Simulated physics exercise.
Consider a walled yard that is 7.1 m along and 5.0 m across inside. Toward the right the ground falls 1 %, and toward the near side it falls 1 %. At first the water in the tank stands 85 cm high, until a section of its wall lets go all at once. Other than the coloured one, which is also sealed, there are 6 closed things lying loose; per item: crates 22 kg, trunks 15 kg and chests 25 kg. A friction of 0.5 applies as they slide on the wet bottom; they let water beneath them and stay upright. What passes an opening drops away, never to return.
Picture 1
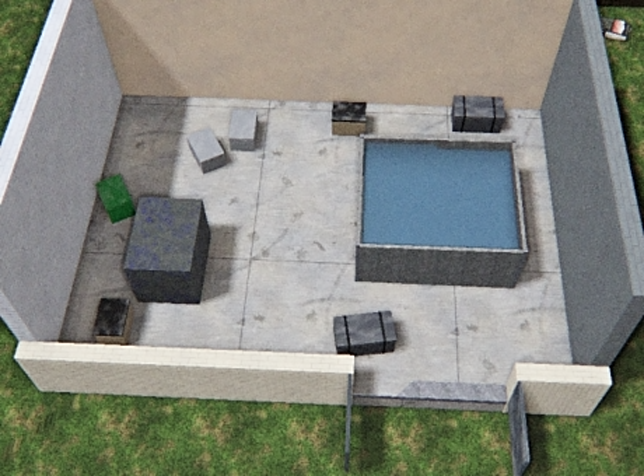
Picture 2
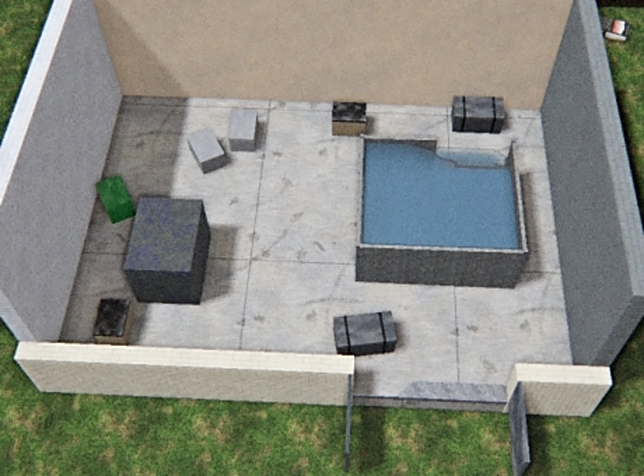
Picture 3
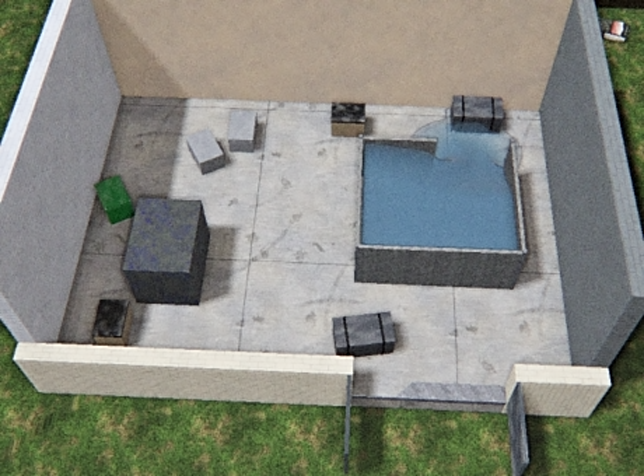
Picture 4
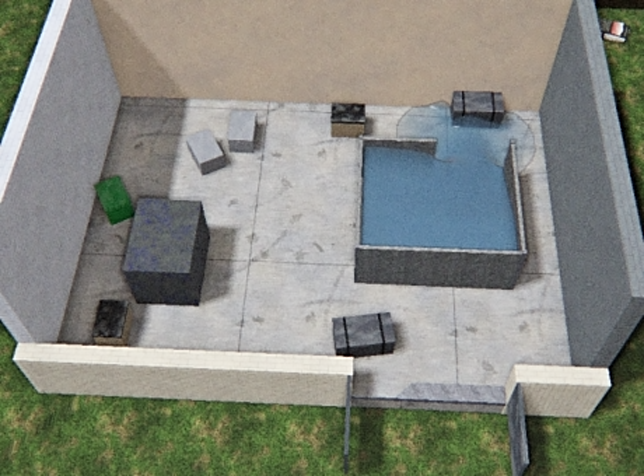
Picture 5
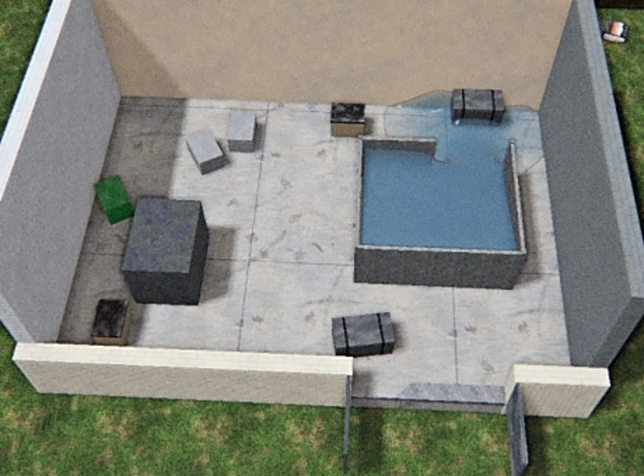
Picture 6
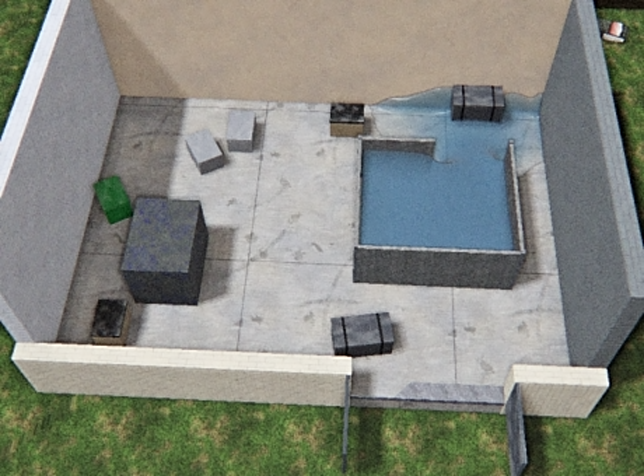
Walled yard with boxes, a tank's far side breaking open and water pouring around a dark box, spreading along the back wall.
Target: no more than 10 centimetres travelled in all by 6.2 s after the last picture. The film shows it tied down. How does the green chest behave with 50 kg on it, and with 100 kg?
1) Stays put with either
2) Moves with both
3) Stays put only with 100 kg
3, stays put only with 100 kg.
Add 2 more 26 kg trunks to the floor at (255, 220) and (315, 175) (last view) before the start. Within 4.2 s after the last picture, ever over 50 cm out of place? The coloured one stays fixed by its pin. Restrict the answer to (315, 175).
Answer: Over.
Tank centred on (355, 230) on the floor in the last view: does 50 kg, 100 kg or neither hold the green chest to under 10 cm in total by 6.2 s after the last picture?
Then, put simply, the heavier one is needed.
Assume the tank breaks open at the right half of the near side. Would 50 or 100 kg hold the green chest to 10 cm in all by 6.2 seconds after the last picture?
Answer: The small one.
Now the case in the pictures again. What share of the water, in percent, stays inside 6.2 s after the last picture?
Still held: Near 94 %.
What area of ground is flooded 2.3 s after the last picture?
Flooded: Near 23 m2.
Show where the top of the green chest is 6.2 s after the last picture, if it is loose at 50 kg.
Pixel estimate: Near (101, 224).
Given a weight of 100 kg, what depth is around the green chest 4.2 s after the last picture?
Around 14 cm.
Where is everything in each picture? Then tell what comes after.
The first frame shows the green chest at (113, 191) rests on the ground; 4.0 m2 under water; 0 of 7 have shifted.
The second frame shows the green chest at (113, 192), on the bottom; water covers 4.8 m2; 0 of 7 have shifted.
The third frame shows the green chest at (112, 192) rests on the ground; water covers 5.8 m2; 0 of 7 have shifted.
The fourth frame shows the green chest at (112, 193), on the bottom; water covers 6.8 m2; 1 of 7 have shifted.
The fifth frame shows the green chest at (111, 192), on the bottom; 7.4 m2 under water; 1 of 7 have shifted.
The sixth frame shows the green chest at (110, 192), on the bottom; water covers 7.5 m2; 1 of 7 have shifted.
Then, 0.6 s after the last picture the green chest would be 0 cm from its start with 50 kg and 0 cm from its start with 100 kg; 0 cm of water round it then.
Then, 2.3 s after the last picture the green chest would be 0 cm from its start with 50 kg and 0 cm from its start with 100 kg; 0 cm of water round it then.
Then, 4.2 s after the last picture the green chest would be 40 cm from its start with 50 kg and 0 cm from its start with 100 kg; 14 cm of water round it then.
Then, 6.2 s after the last picture the green chest would be 59 cm from its start with 50 kg and 0 cm from its start with 100 kg; 9 cm of water round it then.
